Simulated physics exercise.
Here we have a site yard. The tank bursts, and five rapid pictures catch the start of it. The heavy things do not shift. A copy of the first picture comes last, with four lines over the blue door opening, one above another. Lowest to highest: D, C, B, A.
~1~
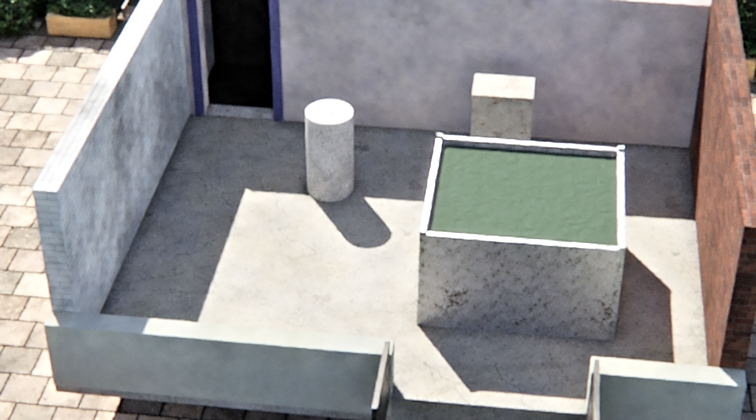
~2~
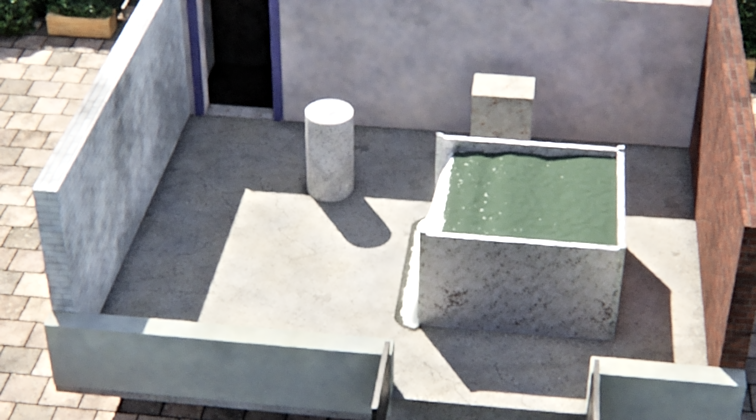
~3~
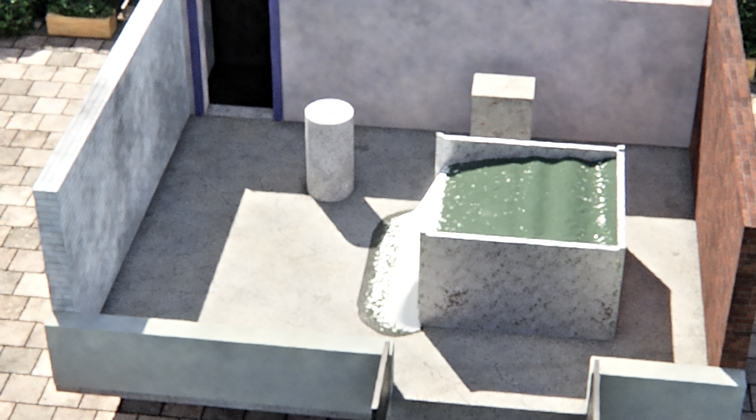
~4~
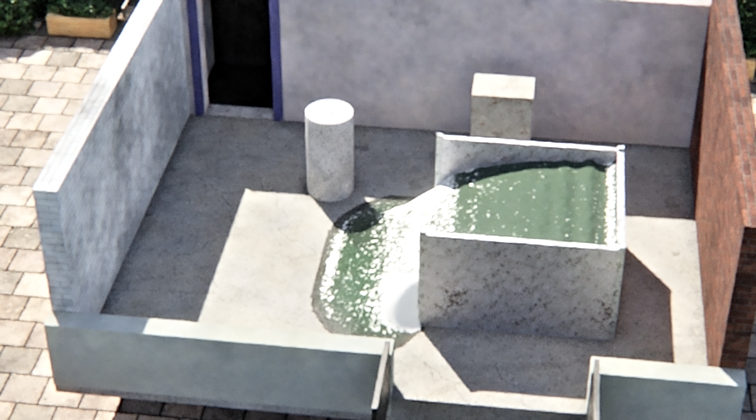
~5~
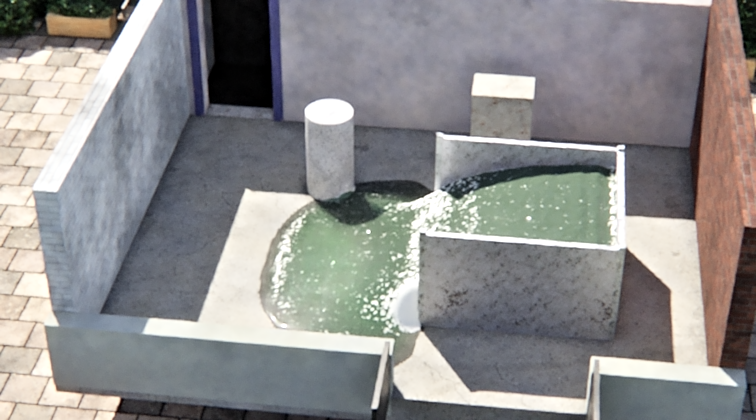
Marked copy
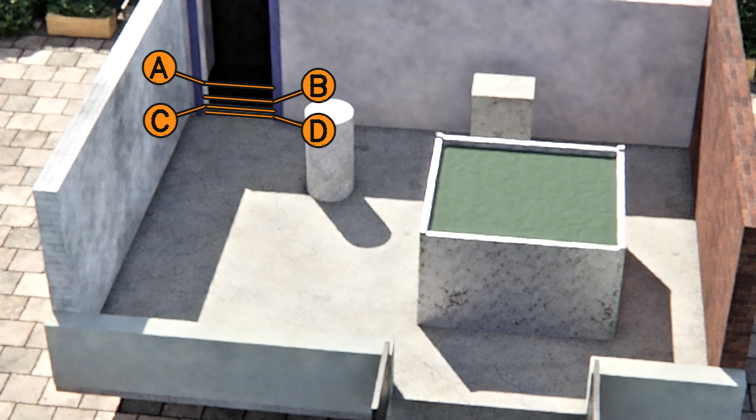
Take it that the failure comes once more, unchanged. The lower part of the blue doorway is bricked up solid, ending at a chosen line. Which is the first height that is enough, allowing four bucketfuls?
Line A.
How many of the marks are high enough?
One of the four.
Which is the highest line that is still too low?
B it is.
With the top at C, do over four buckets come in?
Yes.
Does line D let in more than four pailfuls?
Yes.
In orange, A at (238, 85); B at (239, 99); C at (239, 108); D at (239, 114); from the bottom up D, C, B, A.
With A, a splash gets over, under a bucket.
With B, about 12 bucketfuls get in.
With C, dozens of bucketfuls pour in.
With D, dozens of bucketfuls pour in.
